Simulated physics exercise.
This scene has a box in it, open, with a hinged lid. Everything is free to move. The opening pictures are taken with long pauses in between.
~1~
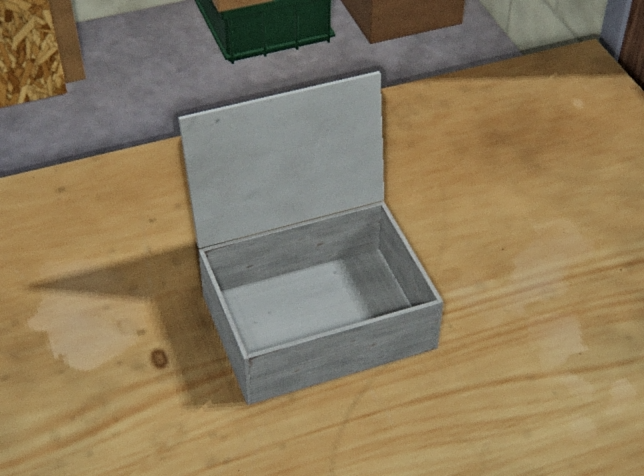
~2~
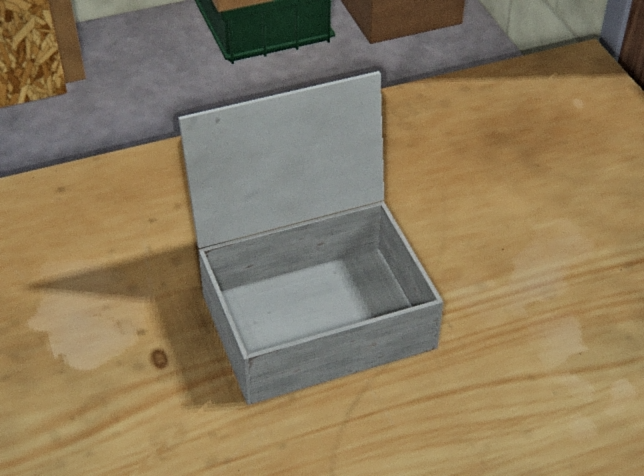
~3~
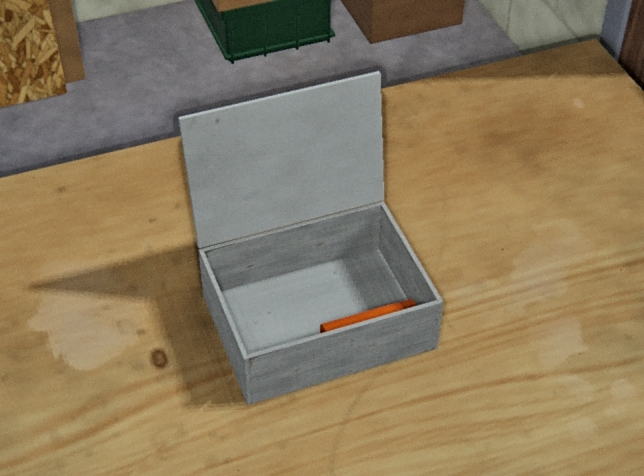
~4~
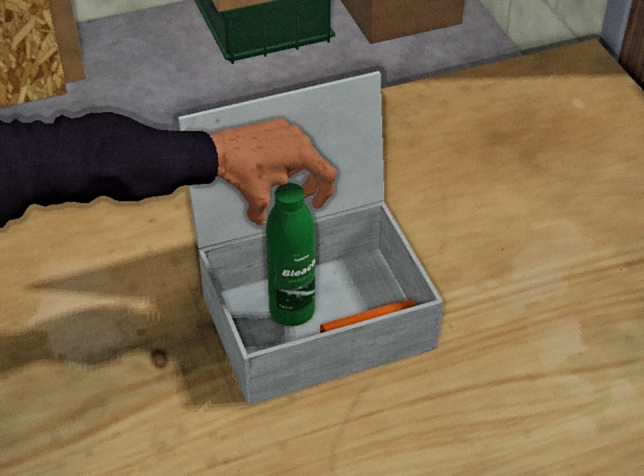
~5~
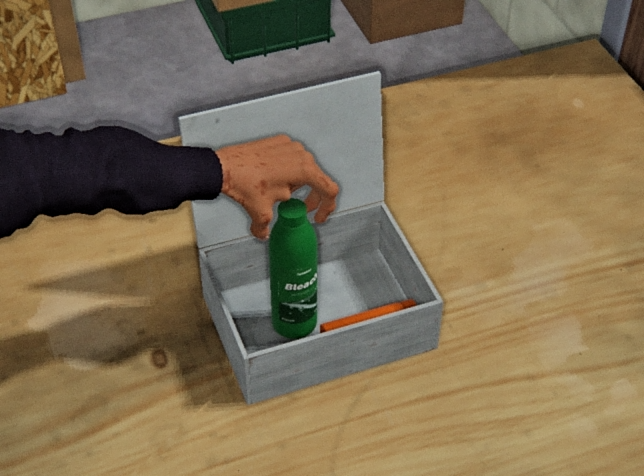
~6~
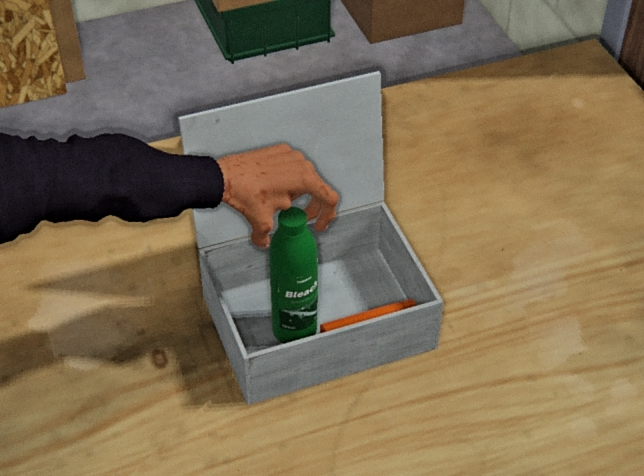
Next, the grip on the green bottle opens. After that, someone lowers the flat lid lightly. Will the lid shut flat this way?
The lid falls short.
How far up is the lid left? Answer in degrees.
Measured angle - around 18°.
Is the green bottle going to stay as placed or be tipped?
In the end, it winds up askew.
Then, 1.40 s past the last view, lid 76° above the rim.
Then, 1.90 s past the last view, lid 33° above the rim; green bottle rocked 25° from its first pose near (307, 301).
Then, 2.30 s past the last view, lid 18° above the rim; green bottle rocked 58° from its first pose near (299, 301).
Finally, lid 18° above the rim; down or leaning hard in the box, green bottle; orange shaker still in place. Final places as the last picture's camera would see them, green bottle near (299, 301).
